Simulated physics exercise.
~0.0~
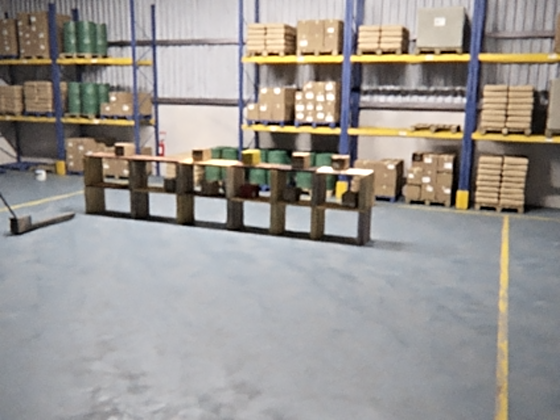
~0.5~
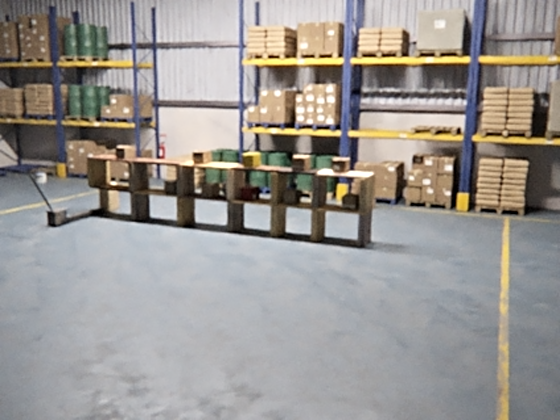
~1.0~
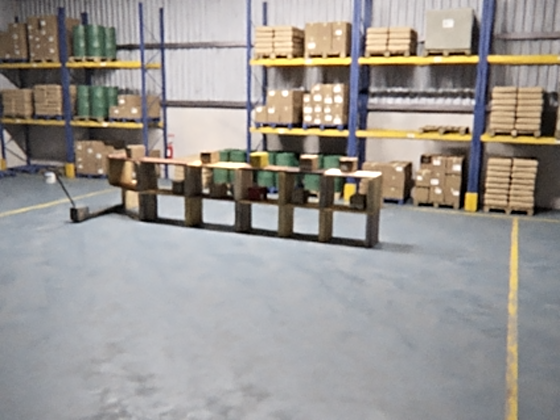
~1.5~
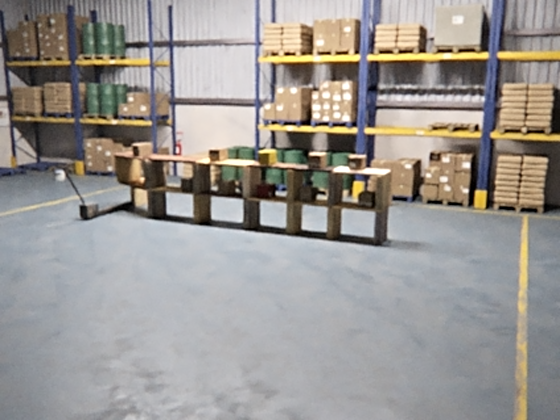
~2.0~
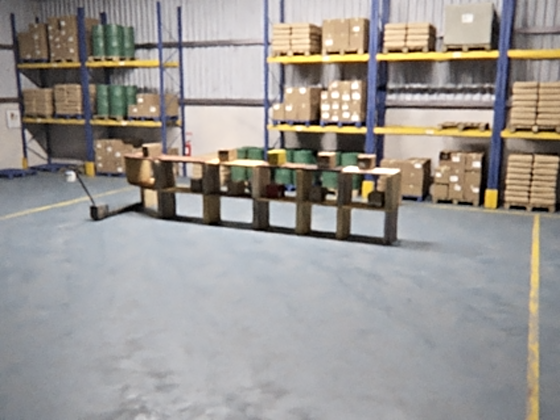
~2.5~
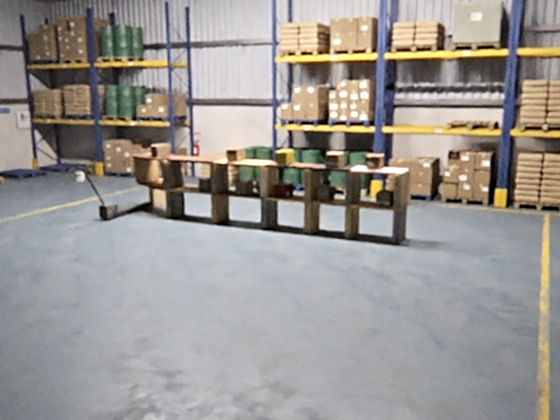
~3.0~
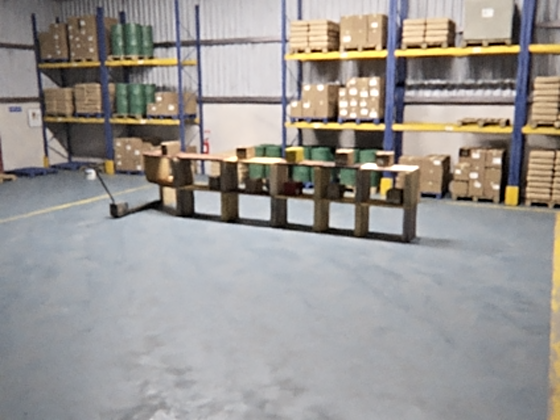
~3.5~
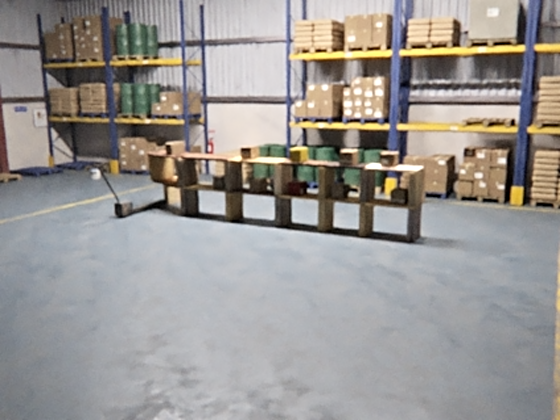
Pallet jack sliding in low against the left end of a long two-tier timber shelf in a warehouse, the shelf staying upright.
